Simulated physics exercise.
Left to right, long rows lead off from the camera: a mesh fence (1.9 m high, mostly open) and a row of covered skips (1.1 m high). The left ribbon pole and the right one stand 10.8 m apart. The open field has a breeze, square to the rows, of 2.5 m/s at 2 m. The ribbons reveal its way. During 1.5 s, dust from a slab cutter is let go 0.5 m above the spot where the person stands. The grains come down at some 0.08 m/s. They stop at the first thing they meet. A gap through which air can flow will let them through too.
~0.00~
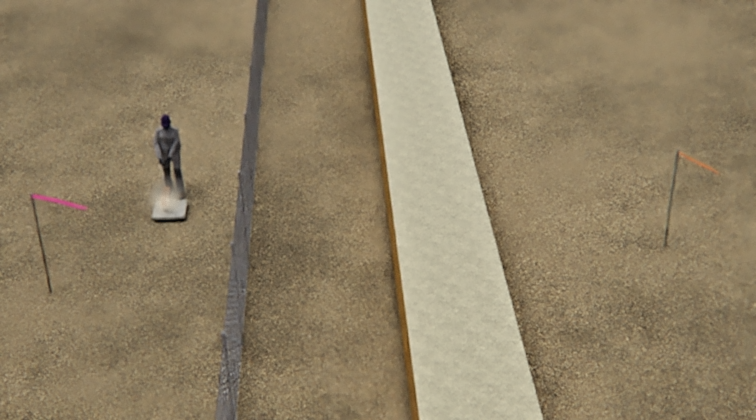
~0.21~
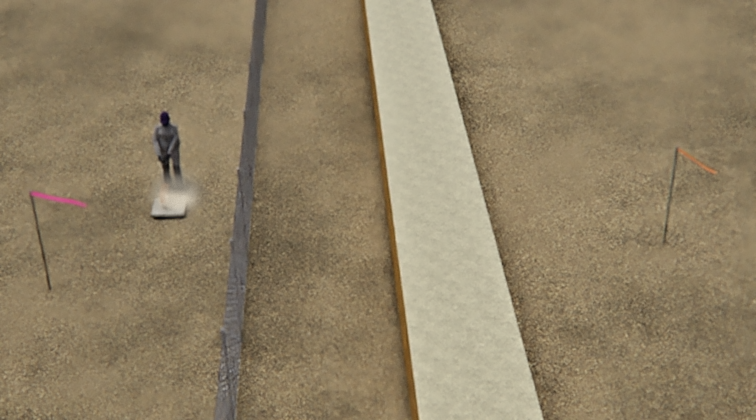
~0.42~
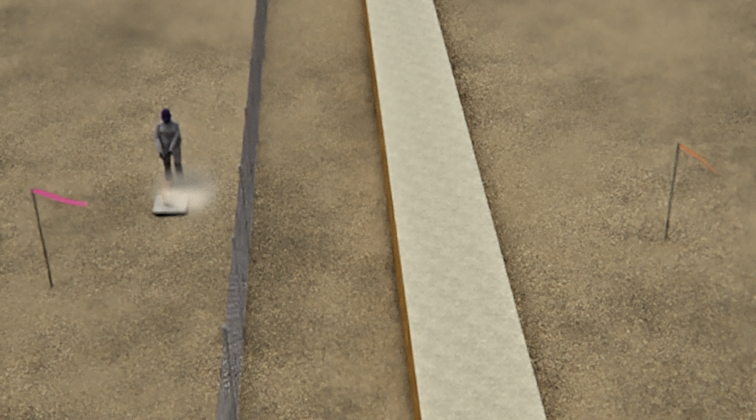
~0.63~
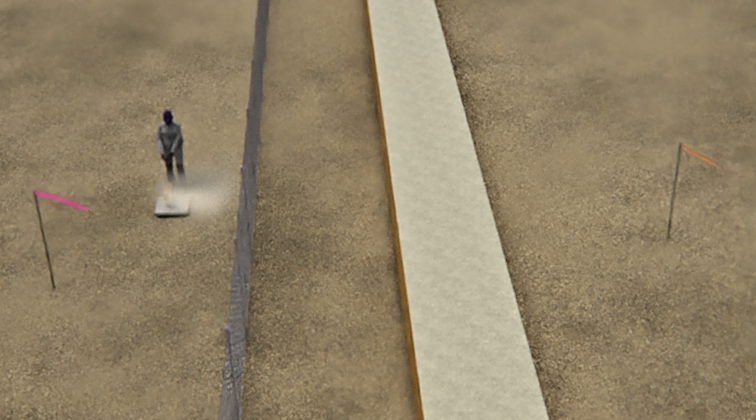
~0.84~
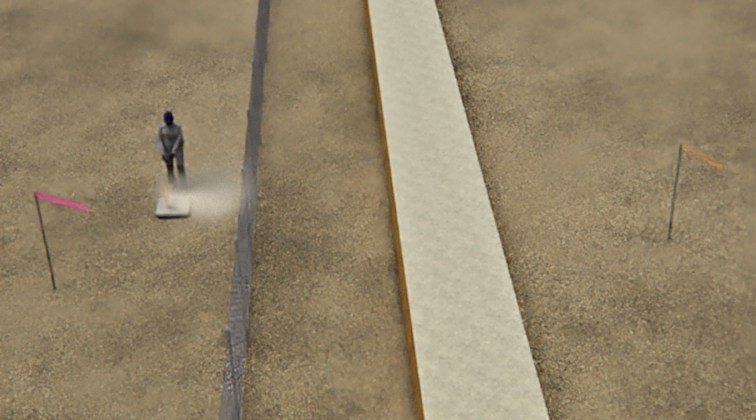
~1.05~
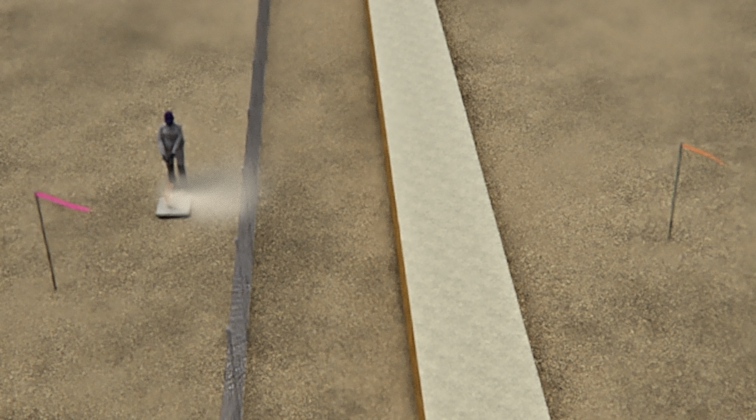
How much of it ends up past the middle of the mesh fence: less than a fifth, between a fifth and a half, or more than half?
More than half.
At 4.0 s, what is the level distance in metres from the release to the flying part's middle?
Estimate: Near 4.0 m.
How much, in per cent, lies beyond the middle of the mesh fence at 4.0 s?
The share is about 90 percent.
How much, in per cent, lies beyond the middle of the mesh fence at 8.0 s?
Roughly 90 per cent.
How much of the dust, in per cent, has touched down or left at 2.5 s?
Some 10 per cent.
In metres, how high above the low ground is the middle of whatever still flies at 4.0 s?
Middle height: Approx. 1.2 m.
After 2.5 s, 69 % is beyond the mesh fence; 10 % has touched down or left; the middle of what still flies is 0.5 m above the low ground, near (279, 189).
After 4.0 s, 89 % is beyond the mesh fence; 23 % has touched down or left; the middle of what still flies is 1.2 m above the low ground, near (371, 150).
After 8.0 s, 89 % is beyond the mesh fence; 36 % has touched down or left.
After 20.0 s, 89 % is beyond the mesh fence; 79 % has touched down or left.
After 45.0 s, 89 % is beyond the mesh fence; 100 % has touched down or left.
